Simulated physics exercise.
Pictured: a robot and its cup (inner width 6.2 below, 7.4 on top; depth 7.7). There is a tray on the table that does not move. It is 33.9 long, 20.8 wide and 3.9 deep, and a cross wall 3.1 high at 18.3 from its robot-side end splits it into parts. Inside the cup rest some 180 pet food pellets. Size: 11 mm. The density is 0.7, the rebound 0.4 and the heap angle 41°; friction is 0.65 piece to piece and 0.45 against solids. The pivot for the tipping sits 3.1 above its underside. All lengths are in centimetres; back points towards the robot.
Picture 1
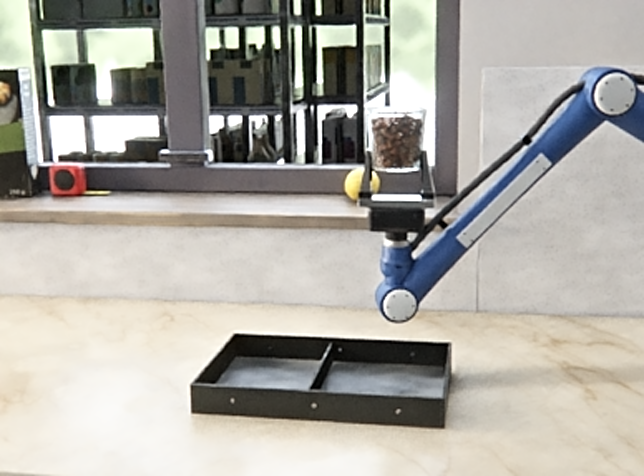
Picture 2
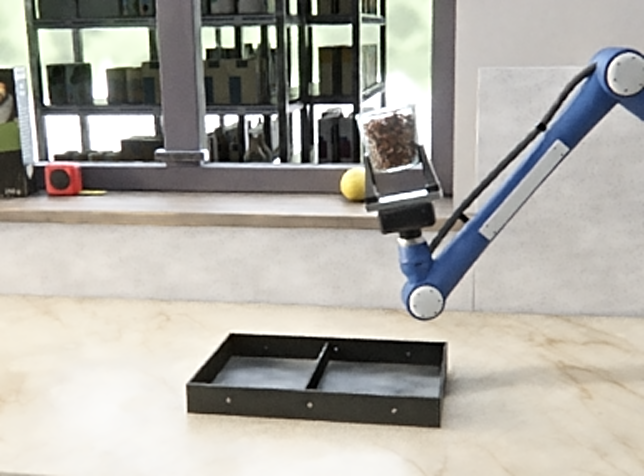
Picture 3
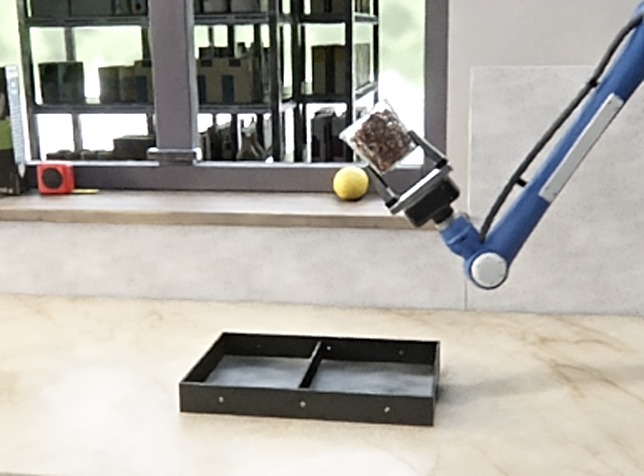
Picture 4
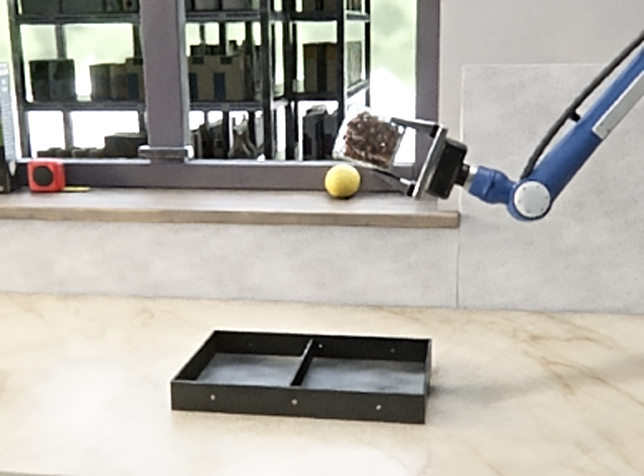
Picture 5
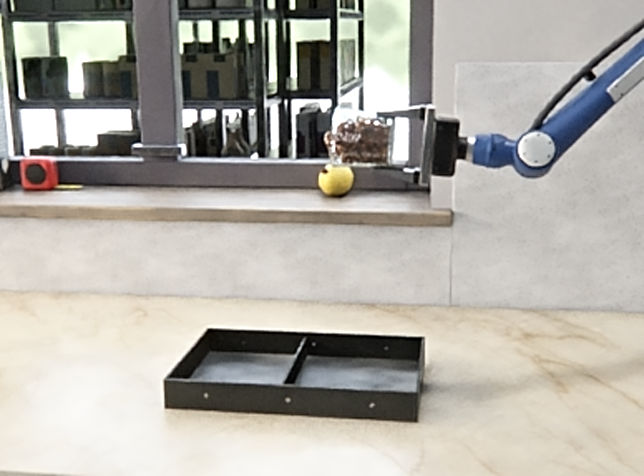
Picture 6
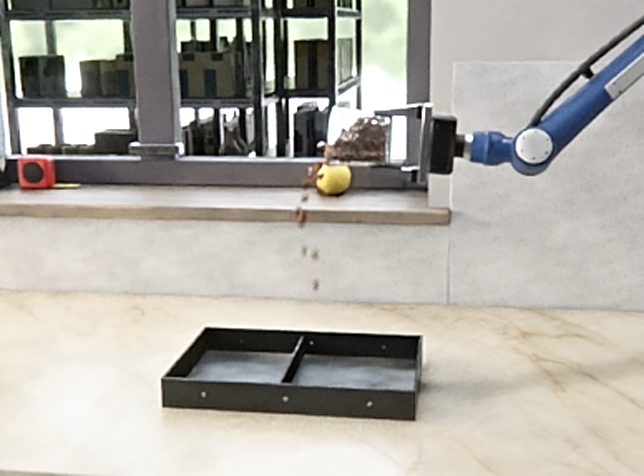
The footage shows a blue robot arm tilting a clear cup of brown pellets leftward until it lies nearly on its side, then a thin stream of pellets drops from its mouth above a divided black tray on the table.
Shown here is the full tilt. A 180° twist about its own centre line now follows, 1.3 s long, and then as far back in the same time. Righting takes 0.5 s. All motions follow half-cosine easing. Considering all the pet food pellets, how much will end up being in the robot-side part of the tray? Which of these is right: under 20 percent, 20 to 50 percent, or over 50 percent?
The right one is 20 to 50 percent.
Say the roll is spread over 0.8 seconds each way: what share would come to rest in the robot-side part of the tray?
It would then come to about 35 per cent.
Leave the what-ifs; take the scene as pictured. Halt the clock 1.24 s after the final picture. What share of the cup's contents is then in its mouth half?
Roughly 45 percent.
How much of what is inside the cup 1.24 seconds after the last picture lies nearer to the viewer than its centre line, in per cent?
Estimate: Near 65 %.
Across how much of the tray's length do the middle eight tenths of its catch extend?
Spread length: Close to 22 cm.
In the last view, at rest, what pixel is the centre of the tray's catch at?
Roughly at pixel (305, 377).
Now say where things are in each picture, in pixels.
The cup middle at (397, 140), upright; upper third of the load around (397, 123), from x 375 to 420, top at y 115; 176 in the cup, in the first frame.
The cup middle at (392, 140), tipped 11°; upper third of the load around (391, 123), from x 365 to 415, top at y 110, in the second frame.
The cup middle at (382, 140), tipped 39°; upper third of the load around (379, 125), from x 350 to 410, top at y 110, in the third frame.
The cup middle at (372, 140), tipped 69°; upper third of the load around (367, 126), from x 345 to 400, top at y 115, in the fourth frame.
The cup middle at (365, 140), tipped 85°; upper third of the load around (362, 129), from x 325 to 390, top at y 120; 175 in the cup, 1 in flight or on a rim, in the fifth frame.
The cup middle at (363, 139), tipped 86°; upper third of the load around (366, 130), from x 300 to 385, top at y 120; 158 in the cup, 18 in flight or on a rim, in the sixth frame.
Then, 1.24 s on, tipped 86°, highest piece 38 above the table; 118 in the cup, 32 in the robot-side part, 24 in the far-side part, 2 in flight or on a rim.
Then, 2.48 s on, tipped 86°, highest piece 38 above the table; 92 in the cup, 53 in the robot-side part, 31 in the far-side part.
Then, 3.30 s on, upright, highest piece 40 above the table; 86 in the cup, 59 in the robot-side part, 31 in the far-side part.
Then, 4.00 s on, upright, highest piece 40 above the table; 86 in the cup, 59 in the robot-side part, 31 in the far-side part.
In the end, 86 in the cup, 59 in the robot-side part, 31 in the far-side part. That is 34 % in the robot-side part of the tray.
